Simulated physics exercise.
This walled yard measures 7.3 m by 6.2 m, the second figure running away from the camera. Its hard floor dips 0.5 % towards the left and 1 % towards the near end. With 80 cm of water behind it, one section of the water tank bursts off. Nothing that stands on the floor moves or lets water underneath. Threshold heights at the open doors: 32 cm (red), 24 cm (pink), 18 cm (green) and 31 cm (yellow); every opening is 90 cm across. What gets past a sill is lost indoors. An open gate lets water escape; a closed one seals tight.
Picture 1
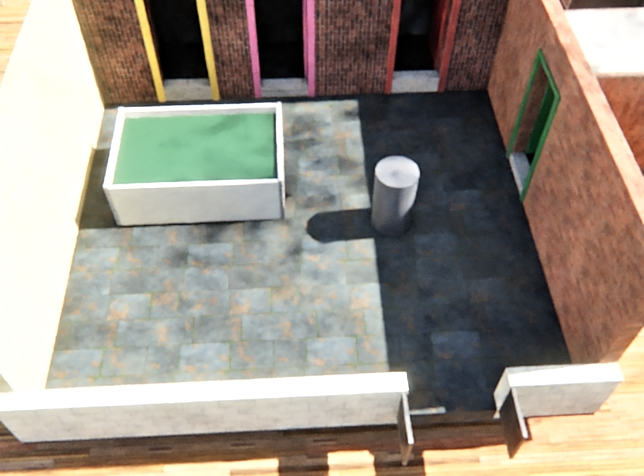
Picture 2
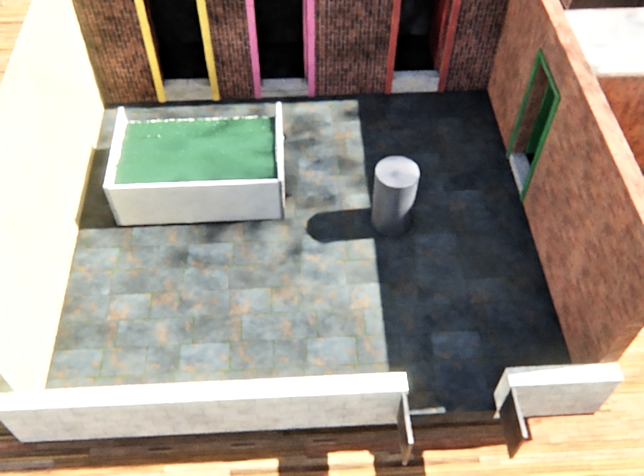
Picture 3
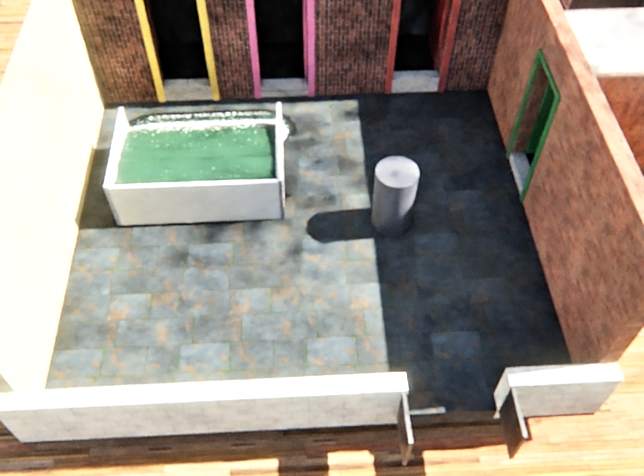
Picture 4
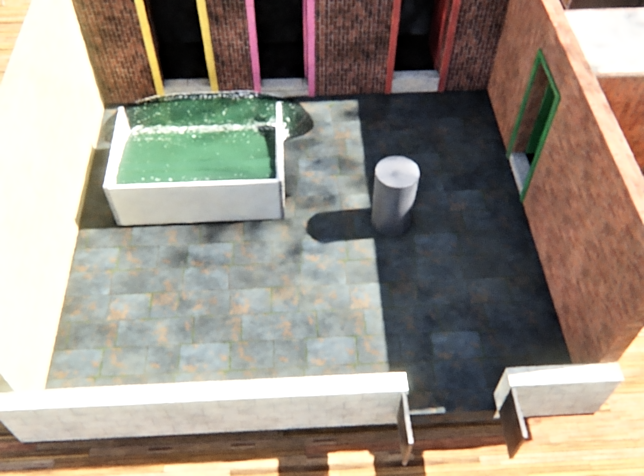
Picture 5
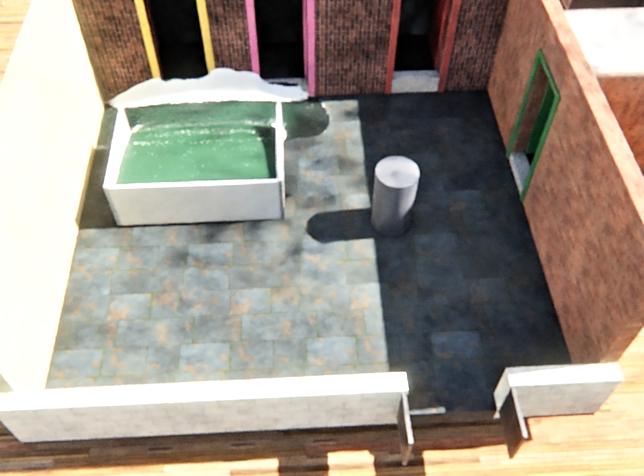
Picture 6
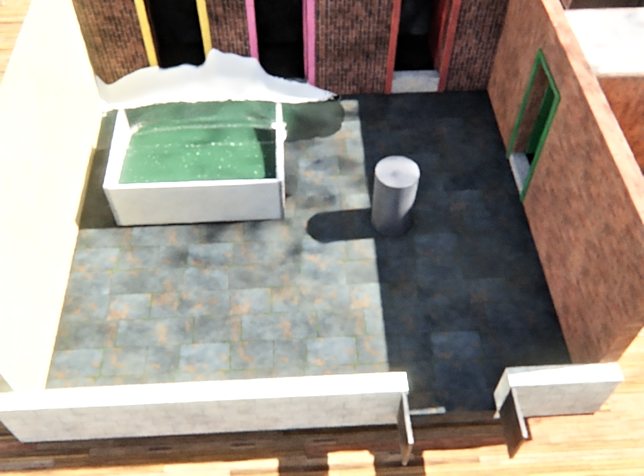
A white-walled tank of green water stands at the back left of a paved, walled yard, seen from above by a camera that stays still. A grey cylinder stands right of centre, with yellow, pink and red doorways behind and a green-edged opening on the right. The water stirs with white flecks, pours out over the far side, and spreads along the back wall in a pale, rising ridge.
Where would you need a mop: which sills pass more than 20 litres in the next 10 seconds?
Door by door: At the red door it does not reach the limit; at the pink door it passes the limit; at the green door it stays under the limit; at the yellow door it exceeds the limit.
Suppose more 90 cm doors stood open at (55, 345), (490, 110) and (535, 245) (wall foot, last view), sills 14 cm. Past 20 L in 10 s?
In that order: Under, over, under.
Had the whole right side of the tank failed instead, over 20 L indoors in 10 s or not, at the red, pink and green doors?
Then: Red under, pink below, green past it.
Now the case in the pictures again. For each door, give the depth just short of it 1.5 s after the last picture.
Depths in cm: Red 7, pink 29, green 0, yellow 36.
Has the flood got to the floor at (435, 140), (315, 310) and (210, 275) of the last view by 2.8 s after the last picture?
In turn: Wet, not reached, dry.
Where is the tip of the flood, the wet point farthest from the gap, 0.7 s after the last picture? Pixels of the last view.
At about (426, 95).
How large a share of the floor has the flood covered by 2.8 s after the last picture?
Near 55 per cent is wet.
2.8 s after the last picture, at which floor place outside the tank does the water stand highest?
Near (39, 416).
Then, 0.7 s after the last picture water covers 15 % of the floor and is deepest (64 cm) near (105, 107); red door 4 cm at the sill, 0 L in, pink door 39 cm at the sill, 36 L in, green door not reached, yellow door 56 cm at the sill, 107 L in.
Then, 1.5 s after the last picture water covers 35 % of the floor and is deepest (47 cm) near (102, 120); red door 7 cm at the sill, 0 L in, pink door 29 cm at the sill, 75 L in, green door not reached, yellow door 36 cm at the sill, 176 L in.
Then, 2.8 s after the last picture water covers 55 % of the floor and is deepest (38 cm) near (39, 416); red door 6 cm at the sill, 0 L in, pink door 16 cm at the sill, 80 L in, green door 17 cm at the sill, 0 L in, yellow door 20 cm at the sill, 184 L in.
Then, 5.3 s after the last picture water covers 80 % of the floor and is deepest (22 cm) near (124, 106); red door 7 cm at the sill, 0 L in, pink door 15 cm at the sill, 81 L in, green door 8 cm at the sill, 0 L in, yellow door 19 cm at the sill, 184 L in.
Then, 9.3 s after the last picture water covers 95 % of the floor and is deepest (14 cm) near (308, 402); red door 6 cm at the sill, 0 L in, pink door 7 cm at the sill, 81 L in, green door 5 cm at the sill, 0 L in, yellow door 8 cm at the sill, 184 L in.
